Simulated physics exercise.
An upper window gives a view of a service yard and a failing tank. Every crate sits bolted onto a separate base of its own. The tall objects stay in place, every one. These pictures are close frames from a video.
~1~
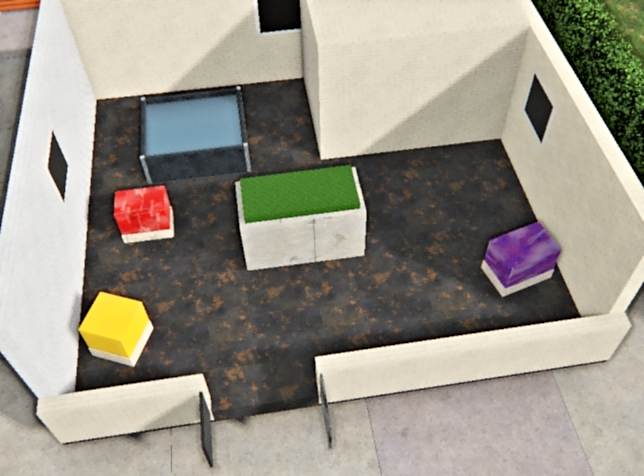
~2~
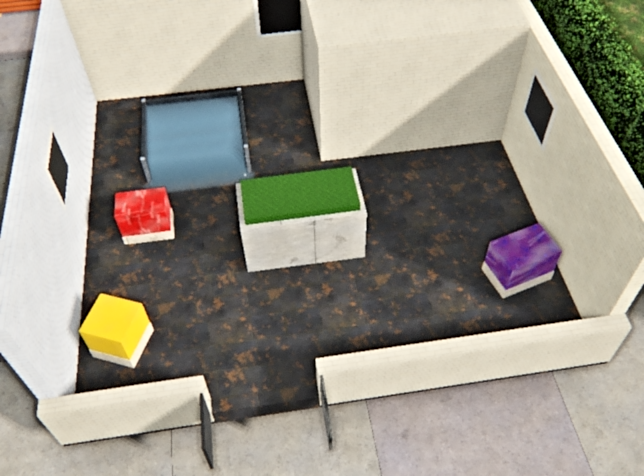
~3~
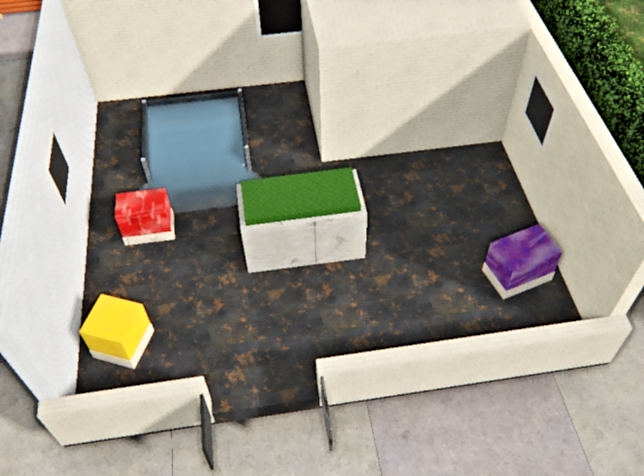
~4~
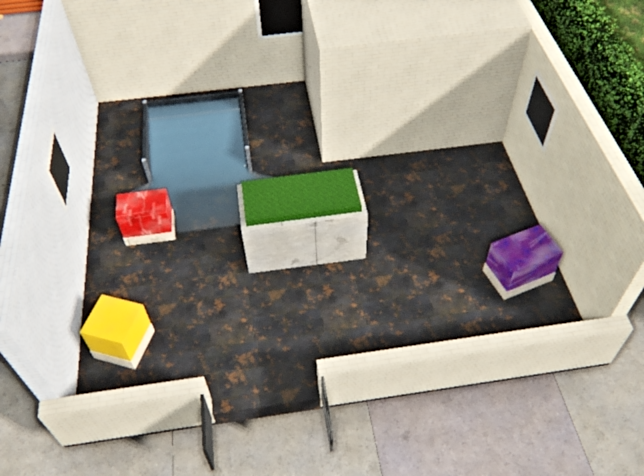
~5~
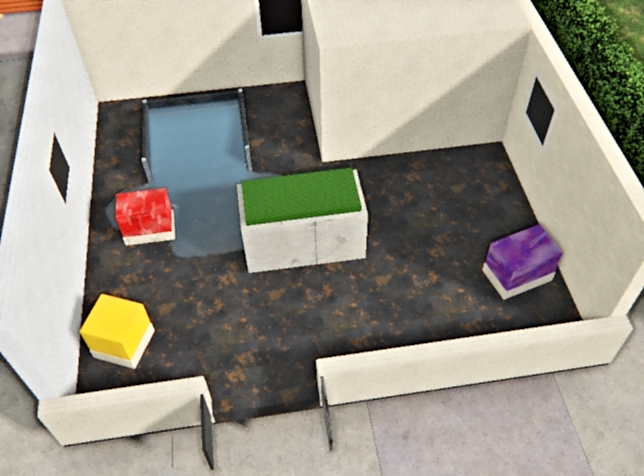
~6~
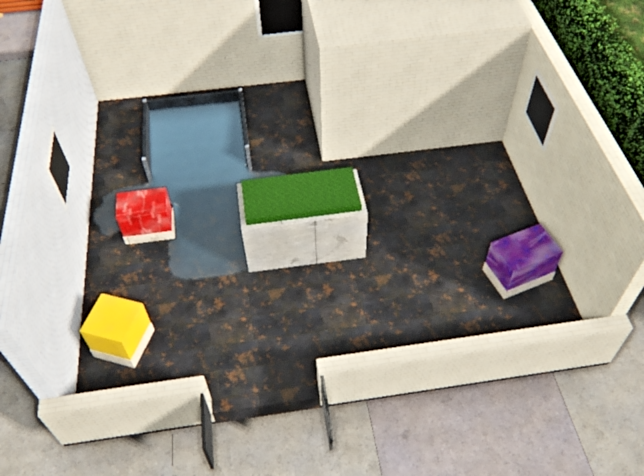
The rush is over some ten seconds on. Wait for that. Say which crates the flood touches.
At the end, most likely the yellow crate remains untouched, most likely the purple crate remains untouched, most likely the red crate gets water on it.
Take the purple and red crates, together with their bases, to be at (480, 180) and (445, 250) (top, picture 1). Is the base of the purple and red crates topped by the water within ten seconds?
Ten seconds on, the purple crate is still clear, but the red crate is still clear.
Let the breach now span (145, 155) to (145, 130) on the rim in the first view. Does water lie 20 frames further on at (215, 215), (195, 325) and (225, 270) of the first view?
In order: Spared, swamped, spared.
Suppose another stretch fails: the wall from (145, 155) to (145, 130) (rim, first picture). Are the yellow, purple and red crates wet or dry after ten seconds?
The yellow crate is untouched, the purple crate is untouched and the red crate is untouched.
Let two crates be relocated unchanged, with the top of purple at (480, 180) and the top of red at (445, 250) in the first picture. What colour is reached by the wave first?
That would be the yellow one.
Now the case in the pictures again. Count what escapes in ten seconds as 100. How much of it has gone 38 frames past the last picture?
It comes to around 80 per cent.
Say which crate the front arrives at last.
Pick: The crate marked purple.
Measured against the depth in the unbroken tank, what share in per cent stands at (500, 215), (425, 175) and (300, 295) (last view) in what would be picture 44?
Around 6, 4 and 0 percent, in that order.
A moment on, water covers 25 % of the floor; the yellow crate water round its plinth, the purple crate not reached, the red crate water round its plinth.
Next, water covers 40 % of the floor; the yellow crate water round its plinth, the purple crate not reached, the red crate water round its plinth.
Then, water covers 55 % of the floor; the yellow crate water round its plinth, the purple crate not reached, the red crate water round its plinth.
Later, water covers 65 % of the floor; the yellow crate water round its plinth, the purple crate water round its plinth, the red crate water round its plinth.
In the end, water covers 90 % of the floor; the yellow crate stayed above the water, the purple crate stayed above the water, the red crate was topped.
